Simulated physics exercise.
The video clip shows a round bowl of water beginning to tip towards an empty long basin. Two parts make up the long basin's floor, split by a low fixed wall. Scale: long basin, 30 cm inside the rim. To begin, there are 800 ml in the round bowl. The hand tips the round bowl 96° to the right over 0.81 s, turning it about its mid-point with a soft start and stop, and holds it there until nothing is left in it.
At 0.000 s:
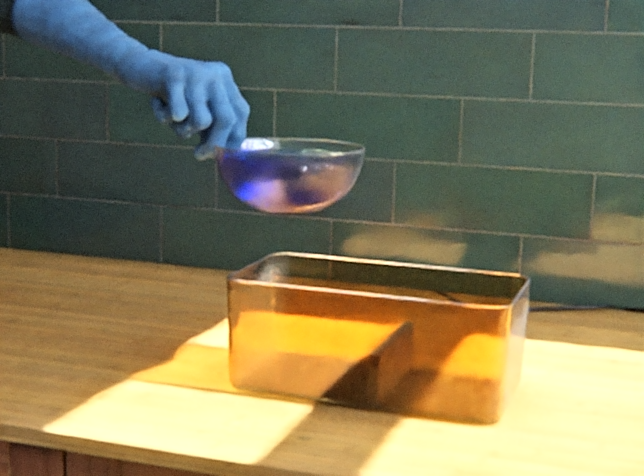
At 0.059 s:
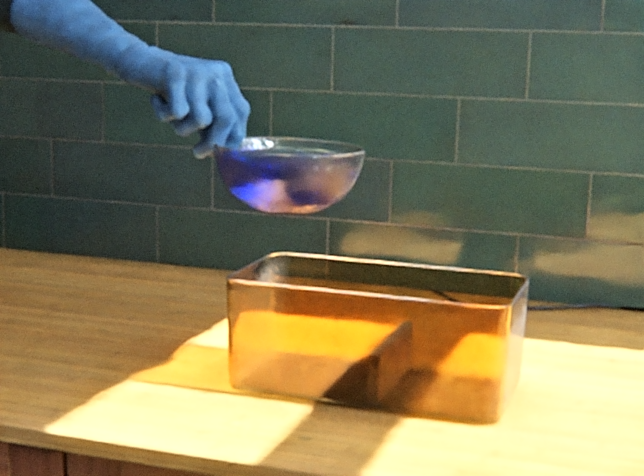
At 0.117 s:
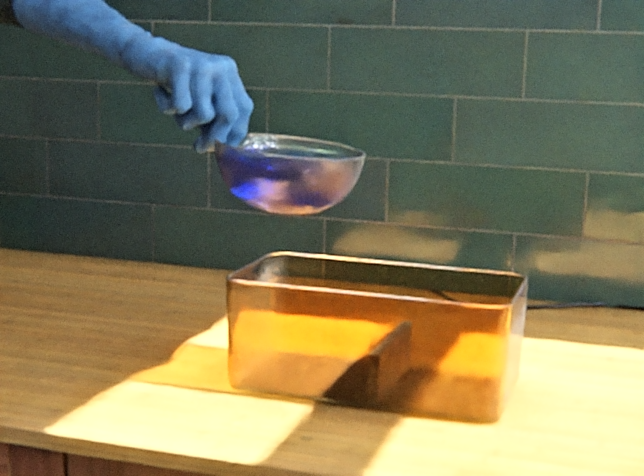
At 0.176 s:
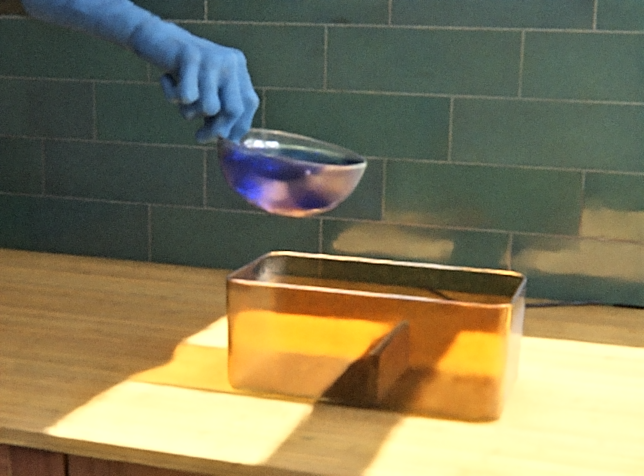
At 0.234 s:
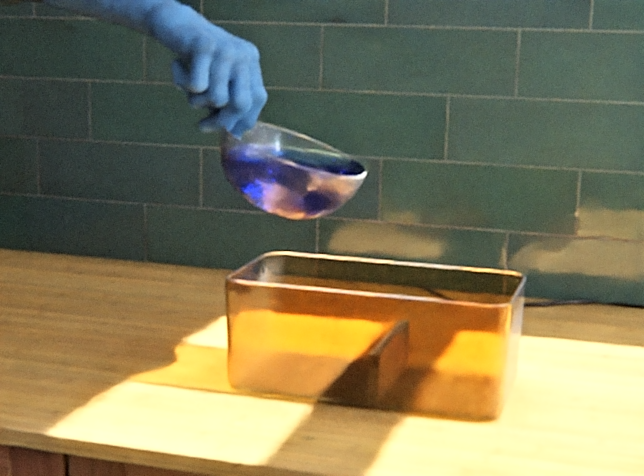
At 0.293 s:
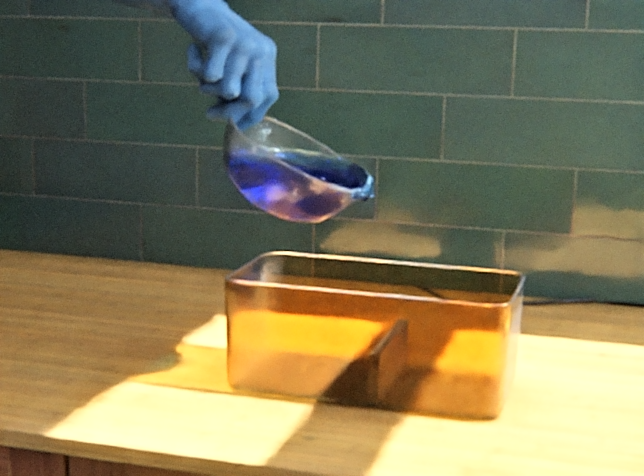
A blue-gloved hand tilts a round bowl of water rightward above an empty long basin.
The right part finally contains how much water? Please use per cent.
About 58 in every hundred parts.
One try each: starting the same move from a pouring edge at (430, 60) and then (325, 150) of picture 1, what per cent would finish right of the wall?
Near 75 in a hundred on the first go and near 10 in a hundred on the second.
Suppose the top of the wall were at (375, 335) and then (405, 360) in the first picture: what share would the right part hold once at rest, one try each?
I'd put it at about 75 per cent for the first and about 45 per cent for the second.
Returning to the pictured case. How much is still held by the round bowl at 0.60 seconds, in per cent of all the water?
Around 18 in a hundred.
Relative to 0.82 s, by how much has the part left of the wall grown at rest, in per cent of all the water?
Roughly 2 in a hundred.
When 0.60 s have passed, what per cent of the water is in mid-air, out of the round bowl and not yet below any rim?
About 26 per cent.
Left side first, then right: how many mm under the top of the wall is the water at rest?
Near 40 mm for the left and near 30 mm for the right.
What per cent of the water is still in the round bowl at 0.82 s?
Near 1 percent, more or less.
After 0.60 s the tilt is 81° and 17 per cent is still to pour, 13 is left of the wall and 44 right of it.
After 0.82 s the tilt is 96° and 1 per cent is still to pour, 39 is left of the wall and 58 right of it.
After 1.06 s the tilt is 96° and 0 per cent is still to pour, 41 is left of the wall and 58 right of it.
After 1.31 s the tilt is 96° and 0 per cent is still to pour, 42 is left of the wall and 58 right of it.
In the end 42 per cent lies left of the wall, 58 right of it and 1 outside.
